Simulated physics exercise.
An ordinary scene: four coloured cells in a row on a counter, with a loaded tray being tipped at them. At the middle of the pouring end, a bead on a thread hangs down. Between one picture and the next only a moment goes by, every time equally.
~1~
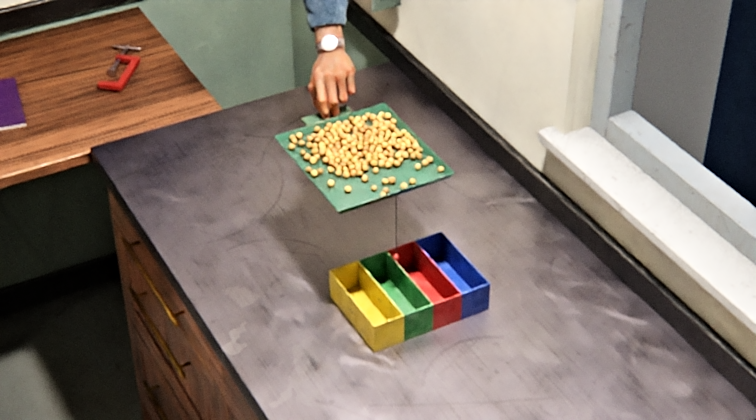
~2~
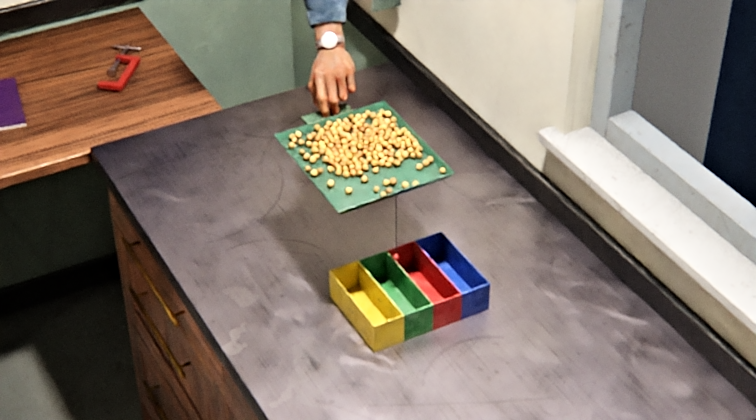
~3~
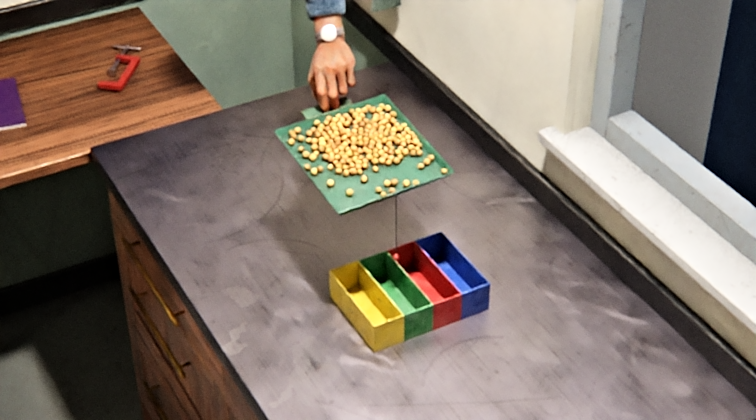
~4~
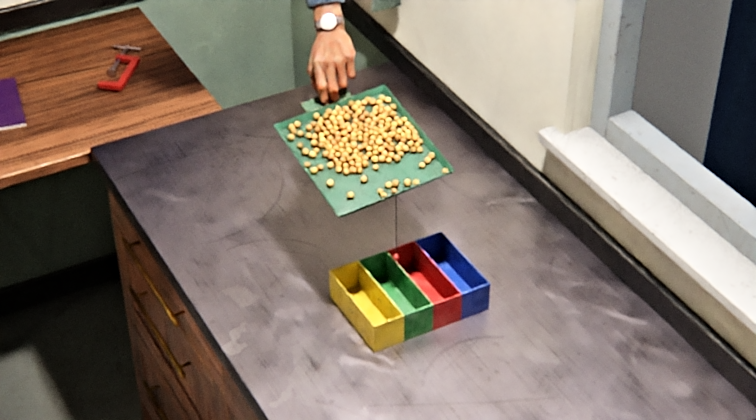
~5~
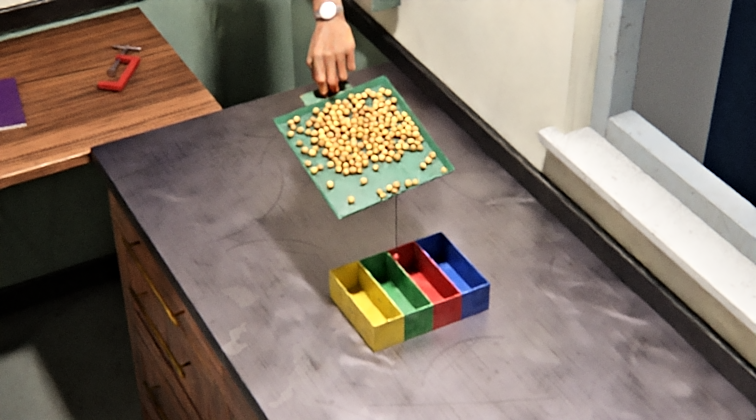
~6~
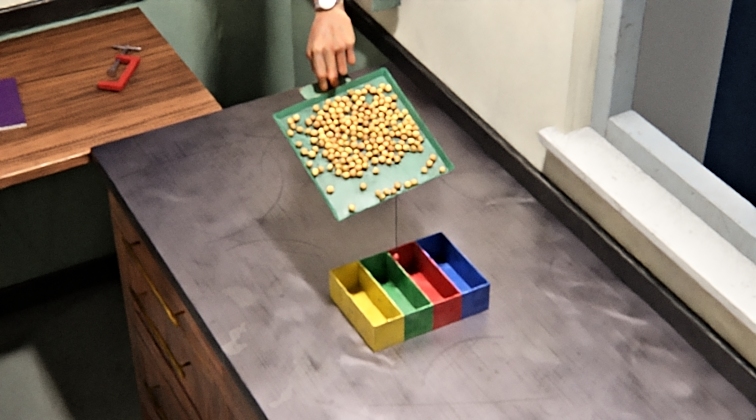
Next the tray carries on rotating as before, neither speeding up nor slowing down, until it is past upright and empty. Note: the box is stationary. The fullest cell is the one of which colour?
The fullest cell is the yellow one.
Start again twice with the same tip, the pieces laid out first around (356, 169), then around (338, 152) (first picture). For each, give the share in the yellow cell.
Near 30 per cent and near 40 per cent.
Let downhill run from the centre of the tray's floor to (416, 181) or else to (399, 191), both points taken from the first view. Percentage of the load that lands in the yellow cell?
The first comes to 0 %, while the second comes to 10 %.
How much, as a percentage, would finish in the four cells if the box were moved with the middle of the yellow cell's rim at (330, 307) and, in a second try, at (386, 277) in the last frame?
100 per cent, then 20 per cent.
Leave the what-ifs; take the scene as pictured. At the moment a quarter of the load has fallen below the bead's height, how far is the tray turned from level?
Roughly 60 degrees.
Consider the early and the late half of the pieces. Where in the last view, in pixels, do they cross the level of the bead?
The first part passes (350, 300); everything after passes (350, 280).
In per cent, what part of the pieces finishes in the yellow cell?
My best guess is about 40 in a hundred.
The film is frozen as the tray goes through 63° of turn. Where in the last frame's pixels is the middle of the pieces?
About (359, 274).
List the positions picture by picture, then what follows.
The first picture shows corners of the pouring end at (340, 207) and (449, 172), level; middle of the load at (360, 148), round wooden beads; bead on its thread at (396, 257); yellow cell at (389, 331); green cell at (418, 320); red cell at (447, 309); blue cell at (475, 299).
The second picture shows corners of the pouring end at (340, 208) and (449, 171), level; middle of the load at (360, 147).
The third picture shows corners of the pouring end at (340, 210) and (449, 170), tipped barely, lowest at the left corner; middle of the load at (360, 143), a small part on the move.
The fourth picture shows corners of the pouring end at (340, 212) and (449, 169), tipped a little, lowest at the left corner; middle of the load at (360, 139), a small part on the move.
The fifth picture shows corners of the pouring end at (340, 214) and (449, 168), tipped clearly, lowest at the left corner; middle of the load at (360, 136), a small part on the move.
The sixth picture shows corners of the pouring end at (340, 216) and (450, 167), tipped clearly, lowest at the left corner; middle of the load at (360, 135), nearly all on the move; yellow cell at (389, 331); green cell at (418, 320); red cell at (447, 309); blue cell at (475, 299).
Soon after the last picture, tray tipped steeply; about a quarter on the tray; a small part in the yellow cell; a small part in the green cell; a stray few in the red cell; about half falling or outside the box.
A little later, tray tipped past a quarter turn; about a third in the yellow cell; a small part in the green cell; a small part in the red cell; a stray few in the blue cell; about half falling or outside the box.
Later still, tray tipped past a quarter turn; about a third in the yellow cell; a small part in the green cell; a small part in the red cell; a stray few in the blue cell; about half falling or outside the box.
By the end, tray tipped past a quarter turn; about a third in the yellow cell; a small part in the green cell; a small part in the red cell; a stray few in the blue cell; about half outside the box.
